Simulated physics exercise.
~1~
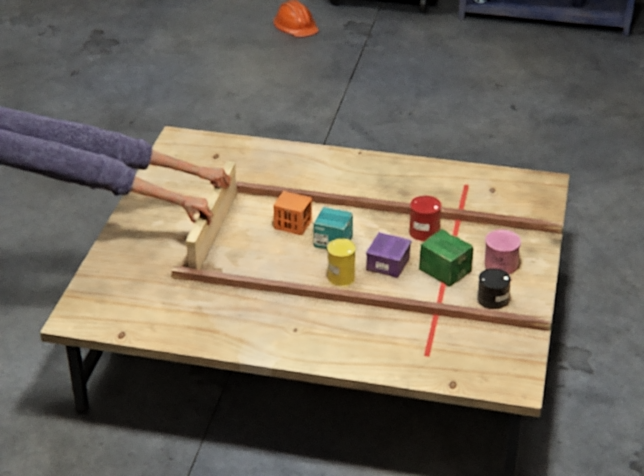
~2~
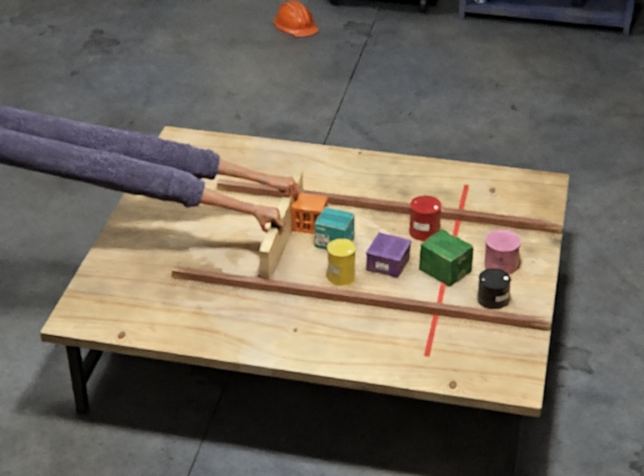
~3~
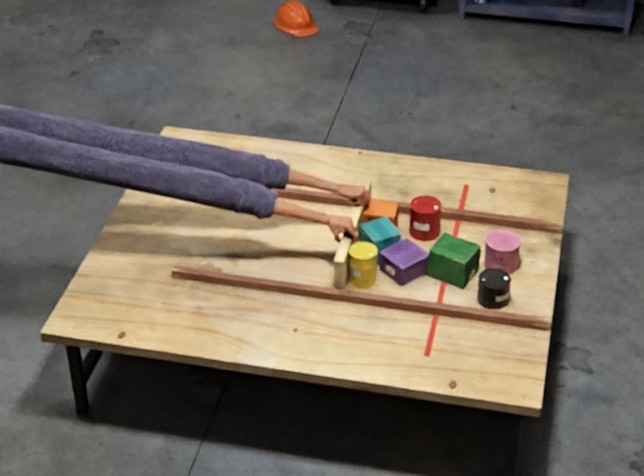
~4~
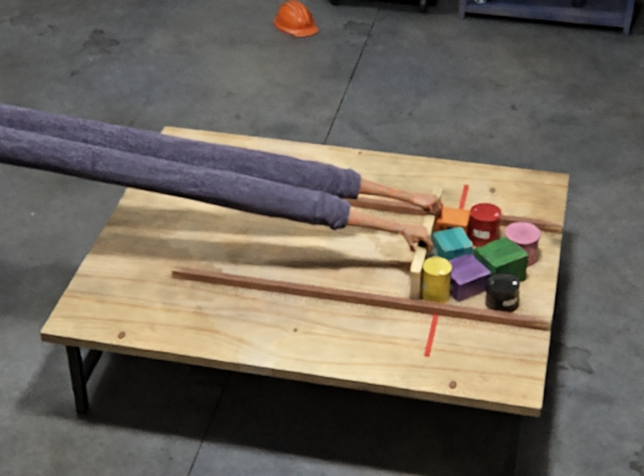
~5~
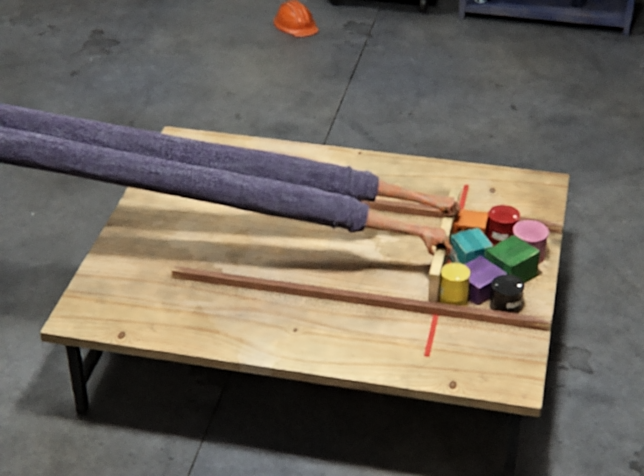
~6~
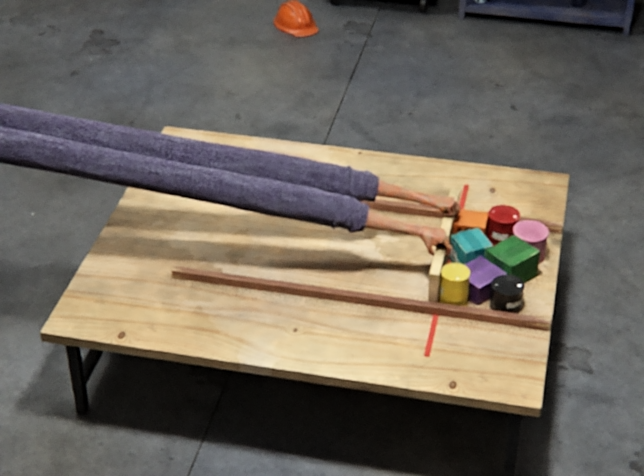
Two purple-sleeved arms reach in from the left and push an upright wooden plank across a pale wooden table, seen from above in a room with a grey floor. Ahead of it, between two brown rails, sit an orange crate, teal and purple boxes, a yellow canister, a green box, and red, pink and black containers. The plank slides right, meeting the orange crate first, then gathering the teal, yellow and purple items. The whole group bunches together and shifts past a red line. The plank stops near the line, and everything rests still on the table, with nothing fallen.
